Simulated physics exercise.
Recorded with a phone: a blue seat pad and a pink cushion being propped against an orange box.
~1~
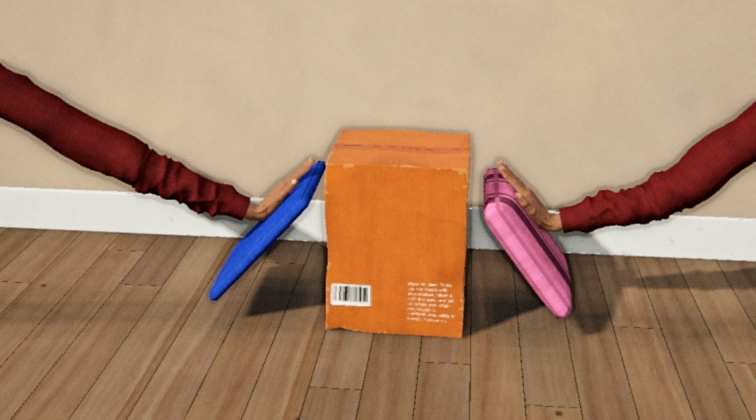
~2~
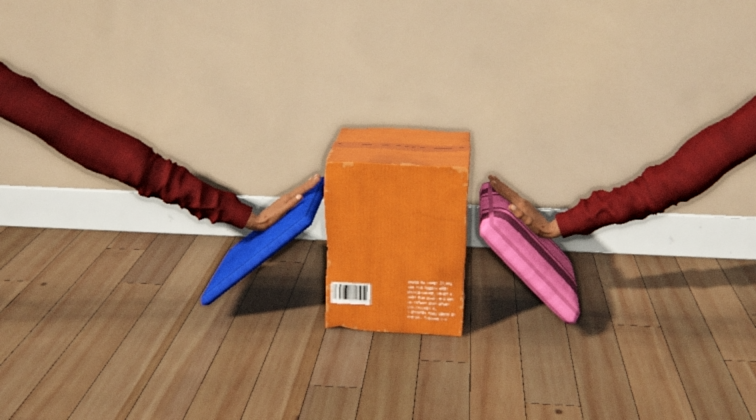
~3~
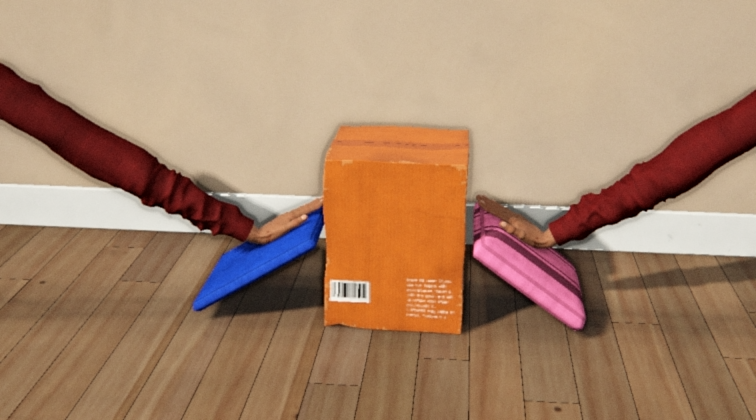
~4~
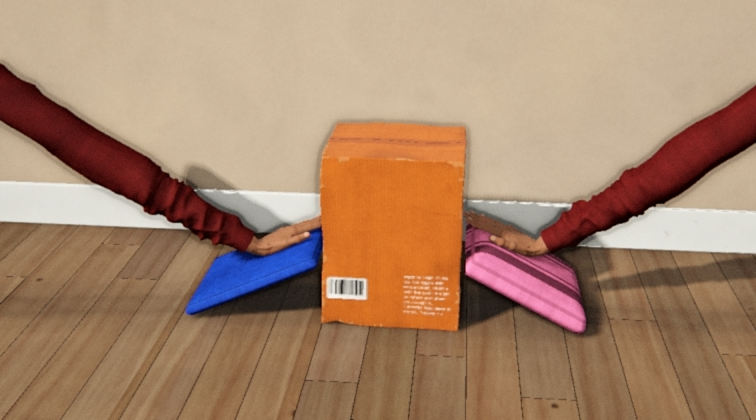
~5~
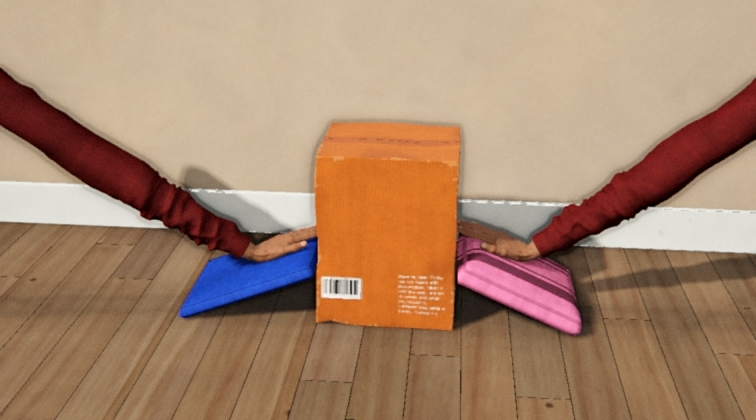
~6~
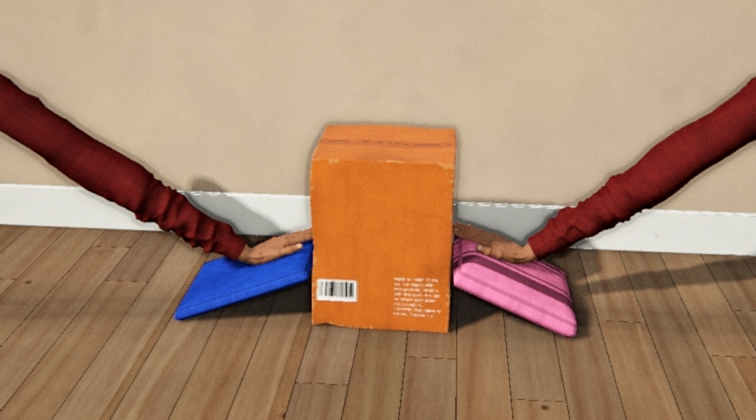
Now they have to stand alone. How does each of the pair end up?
Each ends like this: The blue seat pad lying down; the pink cushion lying down.
Then, 0.26 s past the final frame, seat pad flat on the floor near (250, 290); cushion flat on the floor near (514, 295).
When it is over, seat pad flat on the floor near (250, 291); cushion flat on the floor near (515, 296). The blue seat pad slumps to the floor and the pink cushion slides down flat.
